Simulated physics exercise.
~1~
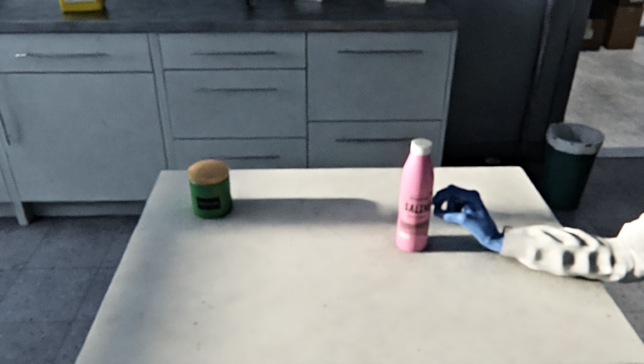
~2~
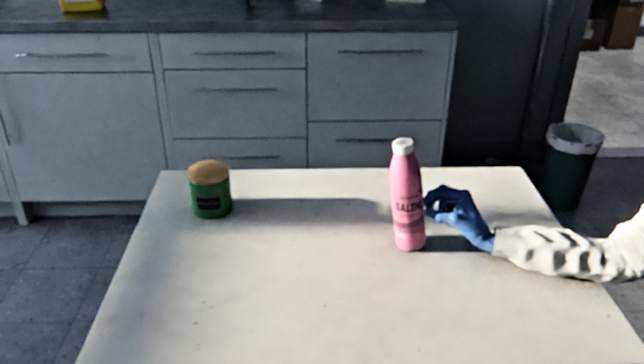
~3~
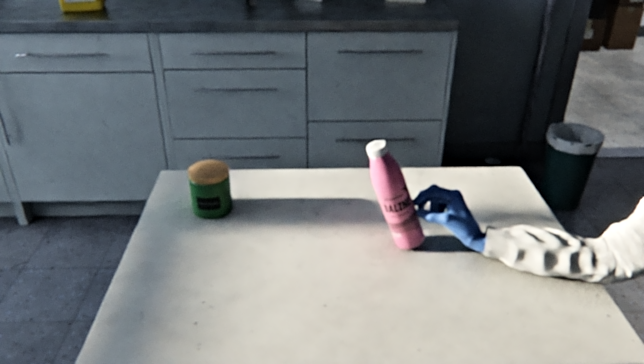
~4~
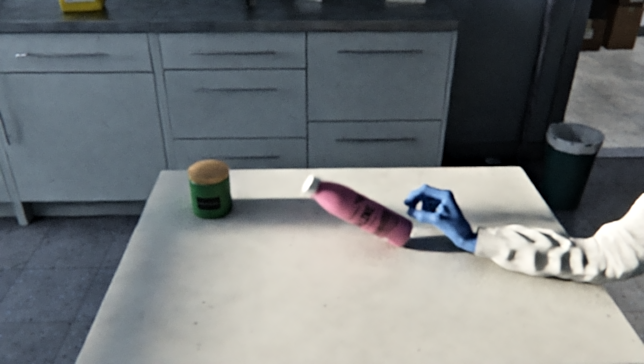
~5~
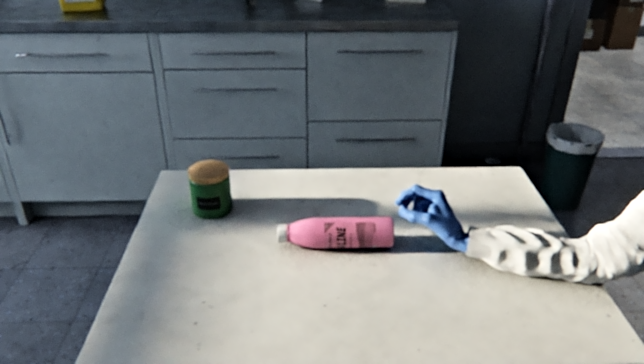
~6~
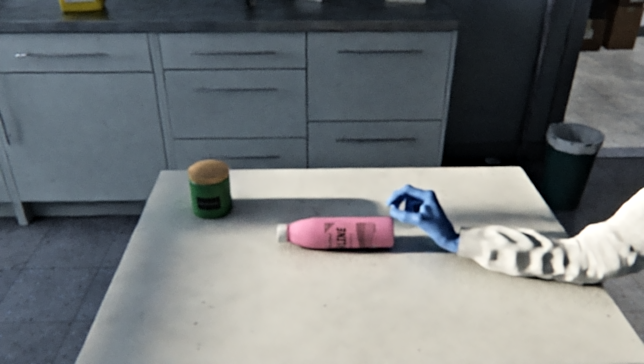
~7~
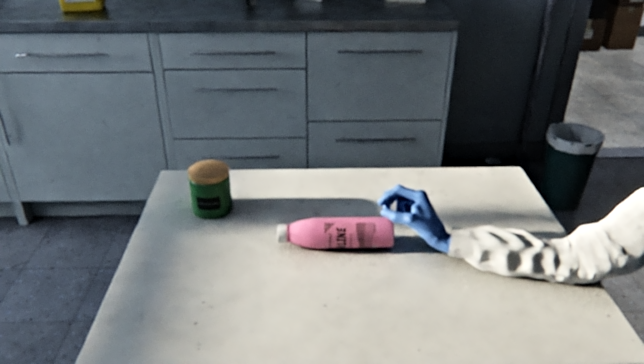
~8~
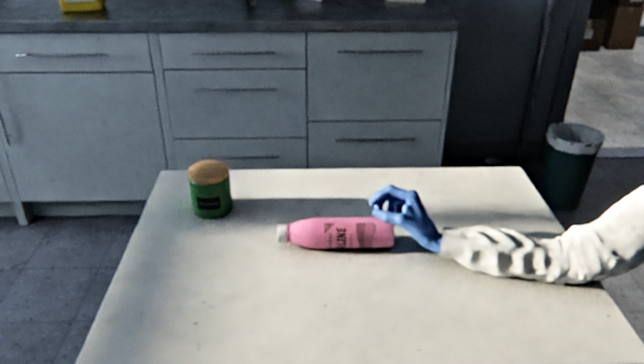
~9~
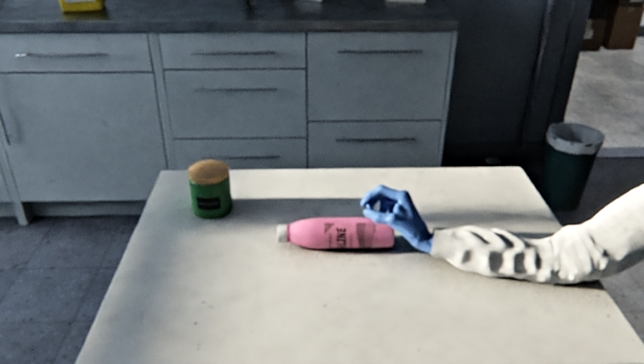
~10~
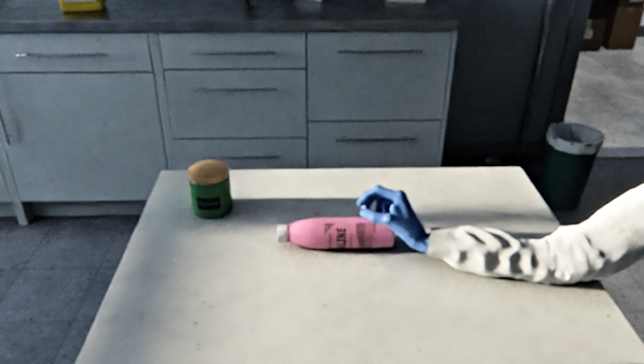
On a pale table in front of grey drawers, a blue-gloved hand reaching in from the right pushes an upright pink bottle leftward until it tips over onto its side, then moves further left above it, while the bottle lies still and the green jar stays standing.
